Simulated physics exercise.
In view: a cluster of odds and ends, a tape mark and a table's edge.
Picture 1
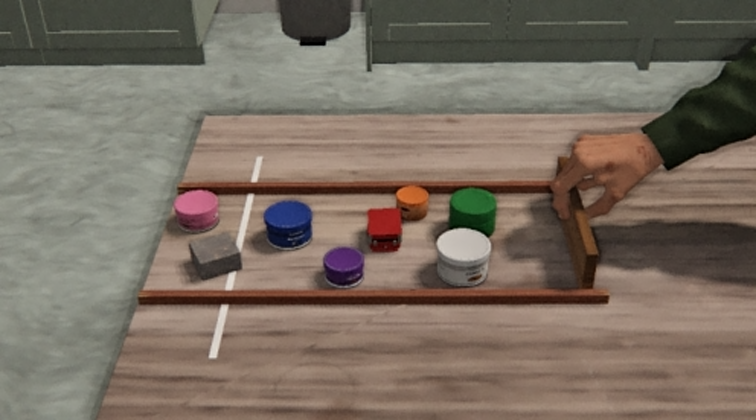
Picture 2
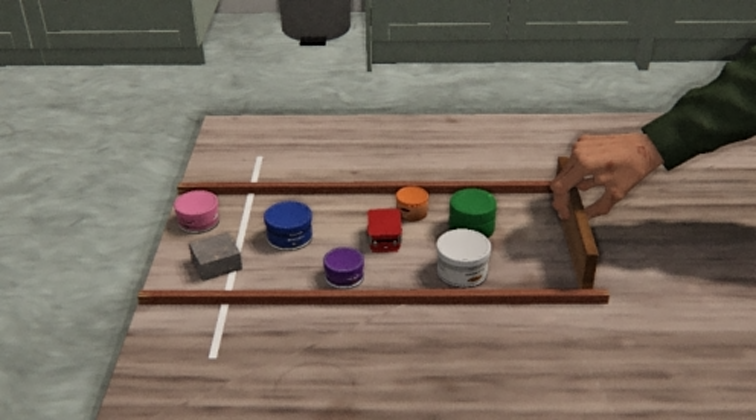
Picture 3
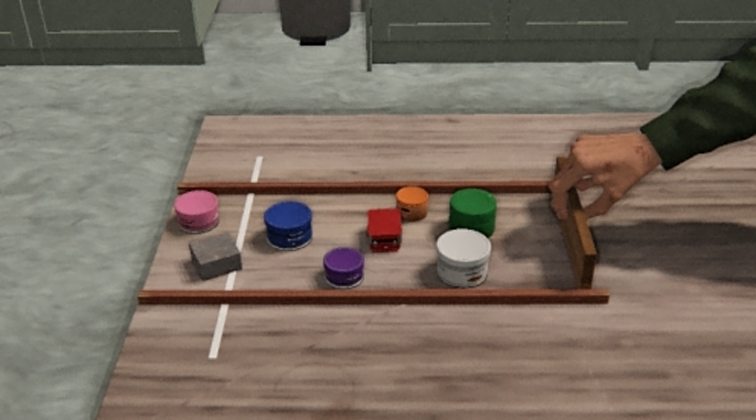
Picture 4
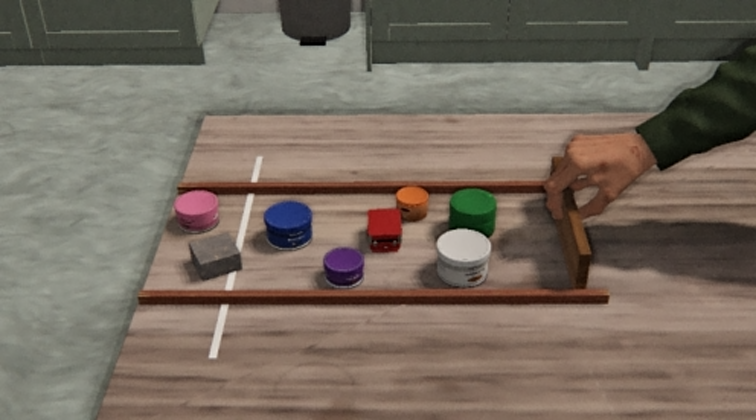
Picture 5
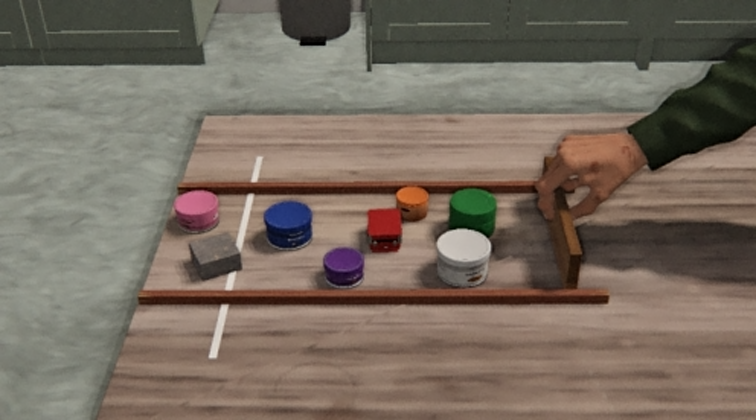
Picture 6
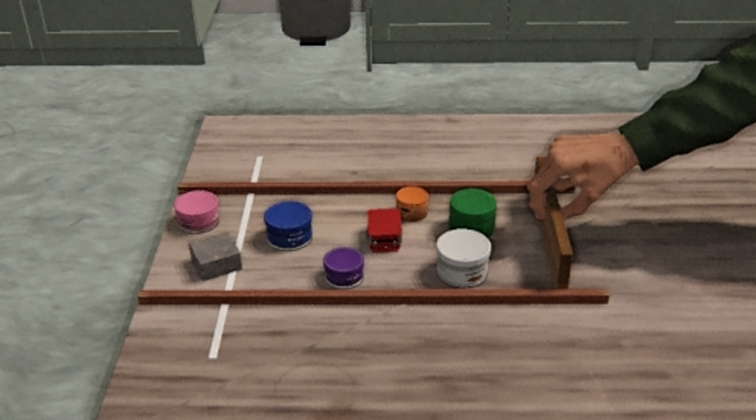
In the video, a hand holds a wooden board upright at the right end of two rails on a table, then slides it slightly left toward a group of colourful tubs, a red item and a grey block, which stay still.
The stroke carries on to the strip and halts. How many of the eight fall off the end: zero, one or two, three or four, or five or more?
The number that fall off is one or two.
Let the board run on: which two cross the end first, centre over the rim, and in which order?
Earliest first: The pink tin, the grey block.
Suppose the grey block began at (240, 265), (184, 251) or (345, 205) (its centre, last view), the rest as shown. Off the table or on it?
The grey block holds on; remains up; survives.
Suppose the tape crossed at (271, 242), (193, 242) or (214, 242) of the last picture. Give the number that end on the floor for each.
The counts: 0, 5 and 4.
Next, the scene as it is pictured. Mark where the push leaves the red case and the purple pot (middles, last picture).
Near (192, 240) and (159, 277).
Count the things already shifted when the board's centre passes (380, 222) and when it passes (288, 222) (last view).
6 and 8.
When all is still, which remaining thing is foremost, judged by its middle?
The grey block.
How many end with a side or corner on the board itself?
3 of them.
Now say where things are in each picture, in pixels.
The first picture shows pink tin (197, 212); grey block (216, 256); blue tin (289, 225); board (574, 221); tape (240, 242).
The second picture shows grey block (216, 256); orange tub (412, 204).
The third picture shows blue tin (289, 226); white pot (463, 258).
The fourth picture shows pink tin (197, 212); purple pot (344, 268).
The fifth picture shows grey block (216, 256); board (560, 221).
The sixth picture shows pink tin (197, 212); grey block (216, 256); blue tin (289, 226); board (551, 221); tape (240, 242).
A little later, none off yet; pink tin at rest near (197, 212); grey block at rest near (216, 256); blue tin at rest near (289, 226).
When it is over, the number that fall off is one or two; down, pink tin.
